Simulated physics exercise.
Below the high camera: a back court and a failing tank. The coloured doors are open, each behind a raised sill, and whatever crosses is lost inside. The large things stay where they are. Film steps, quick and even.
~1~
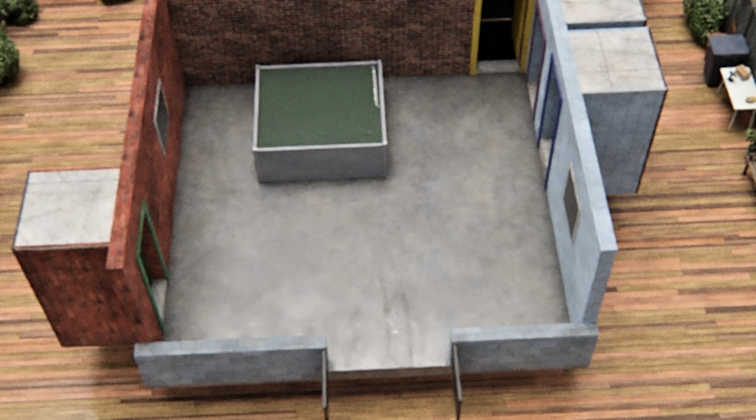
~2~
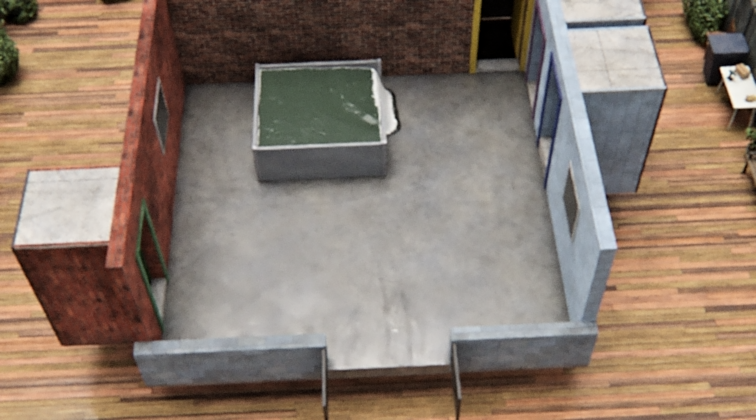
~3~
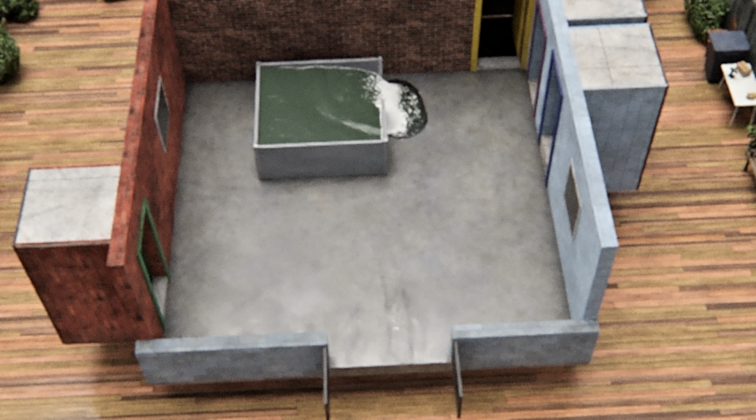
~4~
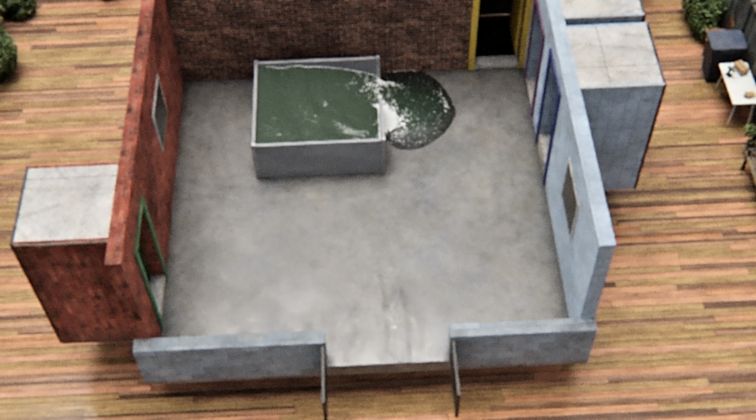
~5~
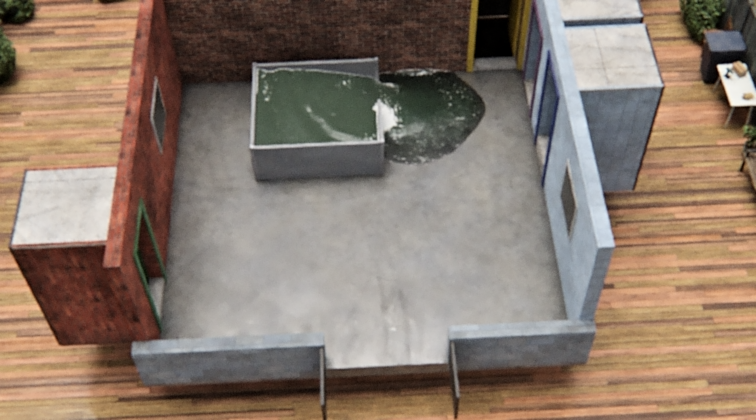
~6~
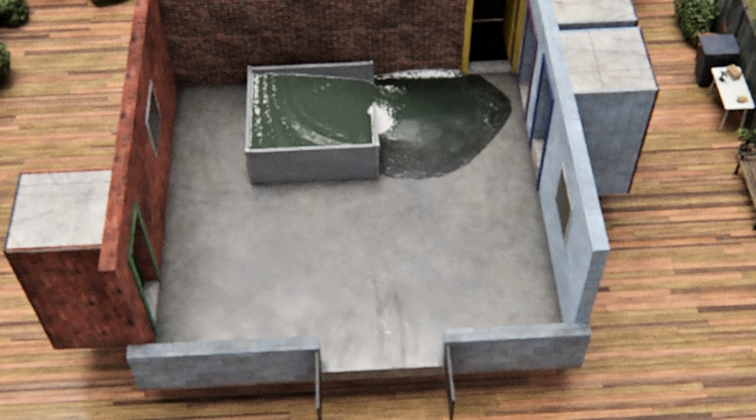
Dark green water pours through a gap in the right side of an open grey tank, seen from high above a walled concrete court. The tank stands near the brick back wall, between a red wall at left and a pale blue one at right, with wooden decking outside. Edged with white foam at first, the water spreads rightward across the floor in a widening rounded pool, while the view shifts very slightly.
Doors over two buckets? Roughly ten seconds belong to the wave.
In order: The blue door doesn't get too much water coming through, the green door doesn't get too much water coming through, the purple door gets too much water coming through, the yellow door gets too much water coming through.
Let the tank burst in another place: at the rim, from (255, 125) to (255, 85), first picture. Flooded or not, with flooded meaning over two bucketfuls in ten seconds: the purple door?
Well, the purple door crosses the line here.
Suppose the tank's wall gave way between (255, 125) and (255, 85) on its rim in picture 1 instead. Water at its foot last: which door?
Blue-painted one.
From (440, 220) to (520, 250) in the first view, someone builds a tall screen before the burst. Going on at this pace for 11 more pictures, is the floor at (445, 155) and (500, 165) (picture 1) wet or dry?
As listed: Flooded, covered.
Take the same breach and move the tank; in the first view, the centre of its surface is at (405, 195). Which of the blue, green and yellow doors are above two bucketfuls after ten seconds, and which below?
My answer is that the blue door ends up above, the green door ends up beneath and the yellow door ends up above.
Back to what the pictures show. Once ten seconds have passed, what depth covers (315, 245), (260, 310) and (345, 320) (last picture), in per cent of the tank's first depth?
Going in order, roughly 2, 4 and 6 %.
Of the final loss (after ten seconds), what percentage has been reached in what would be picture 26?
50 per cent.
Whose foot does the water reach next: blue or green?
That would be the blue-painted one.
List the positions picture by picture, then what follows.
In the first picture, still water in the open tank at (320, 107).
In the second picture, the front is at a hidden place, out from the gap at (379, 103).
In the third picture, the front is at (420, 127), out from the gap at (381, 102).
In the fourth picture, water pours out at (378, 102) and has run to (450, 115).
In the fifth picture, water pours out at (377, 103) and has run to (481, 104).
In the sixth picture, water pours out at (372, 106) and has run to (505, 99).
A moment on, water covers 20 % of the floor; the blue door wet at the sill, nothing in, the green door not reached, the purple door over two buckets in, the yellow door under two buckets in.
Next, water covers 25 % of the floor; the blue door wet at the sill, nothing in, the green door not reached, the purple door far over two buckets in, the yellow door over two buckets in.
Then, water covers 35 % of the floor; the blue door wet at the sill, nothing in, the green door not reached, the purple door far over two buckets in, the yellow door far over two buckets in.
Later, water covers 55 % of the floor; the blue door wet at the sill, nothing in, the green door not reached, the purple door far over two buckets in, the yellow door far over two buckets in.
In the end, water covers 80 % of the floor; the blue door wet at the sill, nothing in, the green door wet at the sill, nothing in, the purple door far over two buckets in, the yellow door far over two buckets in.
